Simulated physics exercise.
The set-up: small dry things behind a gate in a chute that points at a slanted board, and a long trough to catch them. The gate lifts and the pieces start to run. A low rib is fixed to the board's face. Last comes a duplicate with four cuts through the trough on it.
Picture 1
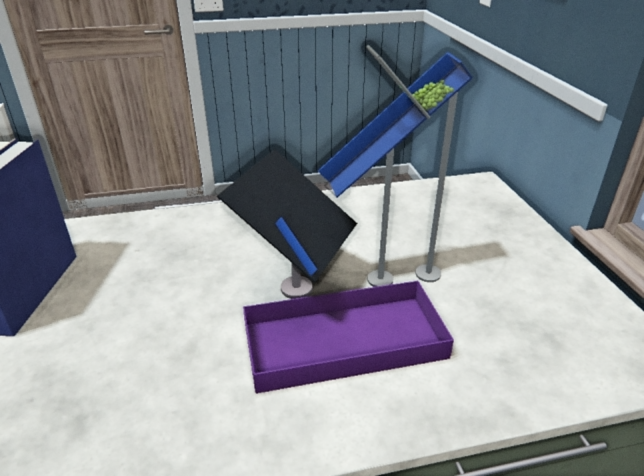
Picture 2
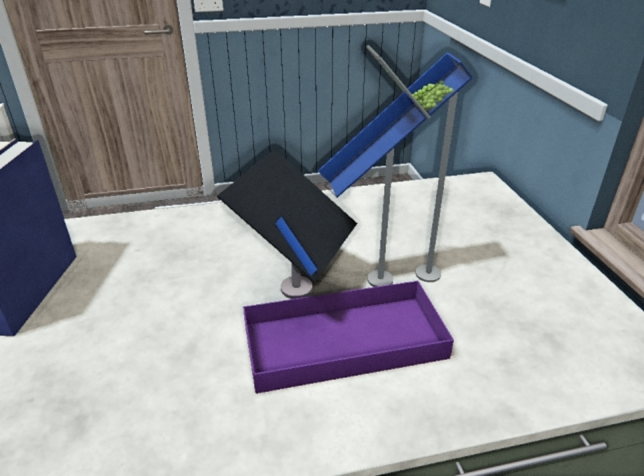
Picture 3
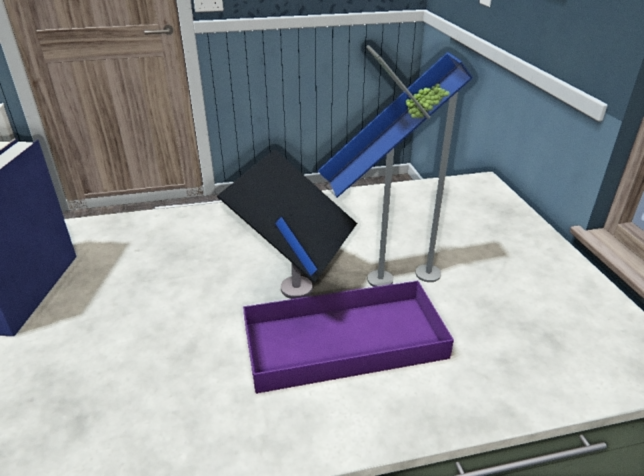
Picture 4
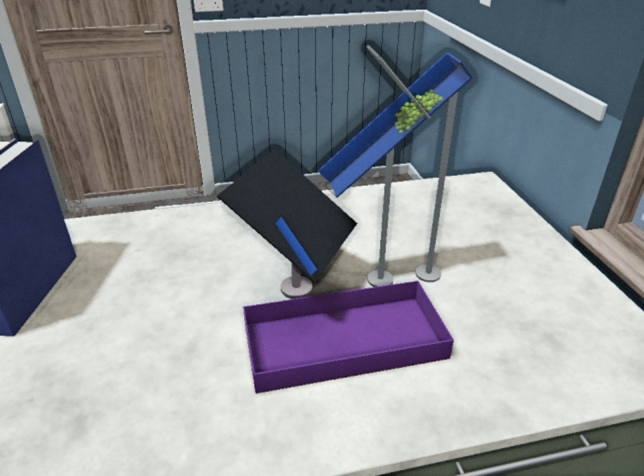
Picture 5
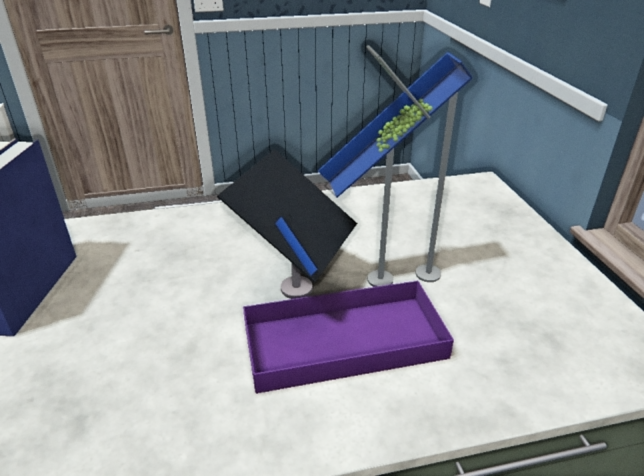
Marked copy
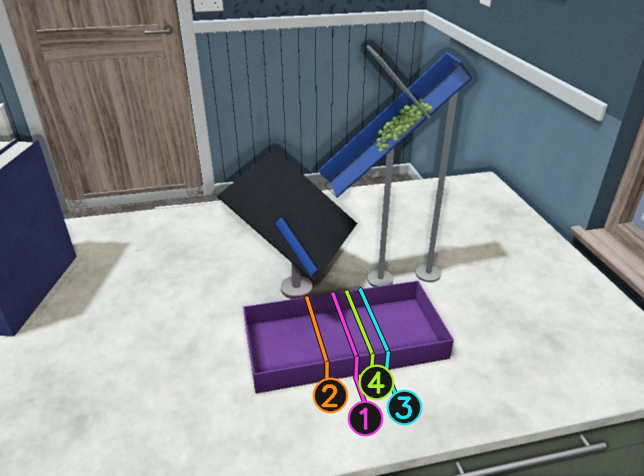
A blue chute holds green peas that start sliding down it toward a dark tilted board.
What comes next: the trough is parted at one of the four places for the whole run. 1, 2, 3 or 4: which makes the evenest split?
4 is best.
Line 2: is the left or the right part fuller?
The right side.
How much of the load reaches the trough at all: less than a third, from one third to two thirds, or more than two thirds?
It is more than two thirds.
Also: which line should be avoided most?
The answer is 2.
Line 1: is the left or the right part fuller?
Right.
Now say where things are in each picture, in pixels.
Load behind the gate at (429, 96), dried peas; lip of the chute at (334, 190), sloping fairly steeply, in the first picture.
Middle of the board at (294, 210), tilted fairly steeply; middle of its low edge at (339, 250); of its high edge at (248, 170), in the second picture.
Front corners of the trough at (254, 374) and (453, 340), empty; front of the load at (414, 116), in the third picture.
Middle of the load at (415, 109); its front at (401, 132), about a quarter of the way to the lip; rib from (281, 218) to (317, 270), in the fourth picture.
Middle of the load at (402, 121); its front at (381, 150), about half of the way to the lip, in the fifth picture.
On the marked copy, line 1 crosses the front rim at (356, 357); line 2 crosses the front rim at (326, 362); line 3 crosses the front rim at (387, 351); line 4 crosses the front rim at (372, 354).
Choosing 1, of what is caught, a small part on the left of the divider, most on the right.
Choosing 2, of what is caught, none on the left of the divider, all on the right.
Choosing 3, of what is caught, most on the left of the divider, a small part on the right.
Choosing 4, of what is caught, about two thirds on the left of the divider, about a third on the right.
